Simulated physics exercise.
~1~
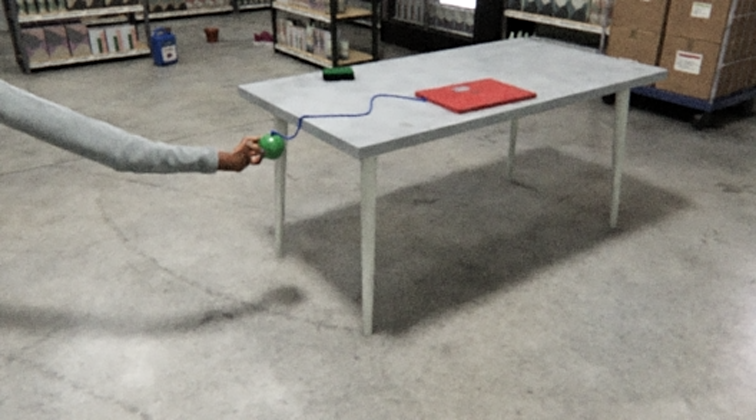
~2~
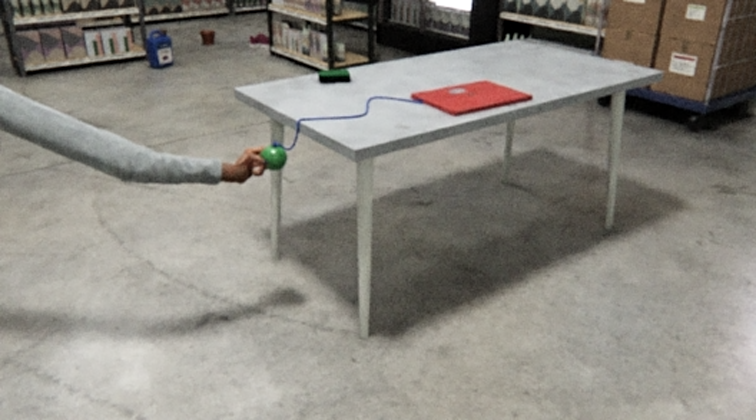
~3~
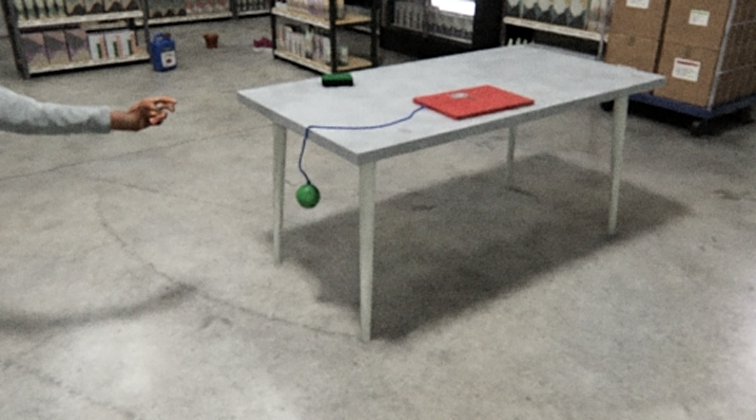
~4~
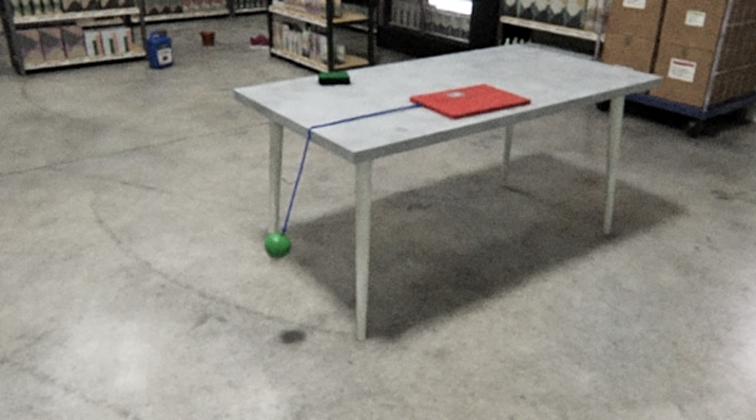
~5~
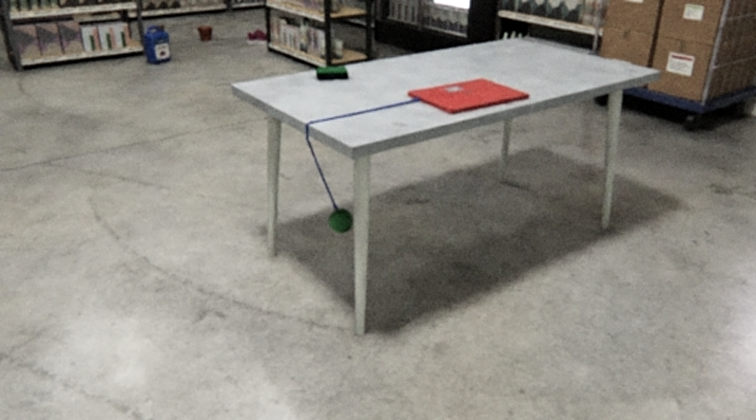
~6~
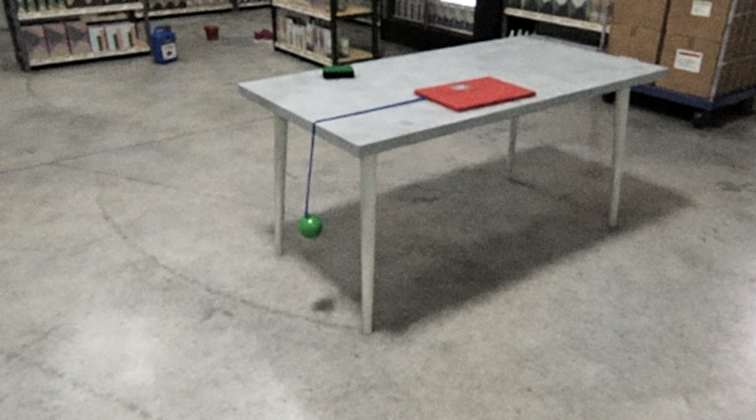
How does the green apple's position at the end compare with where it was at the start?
At the start the green apple was held in a hand just off the left end of the table. By the end it was lower and a little to the right, hanging in the air on the shoelace below the table edge.
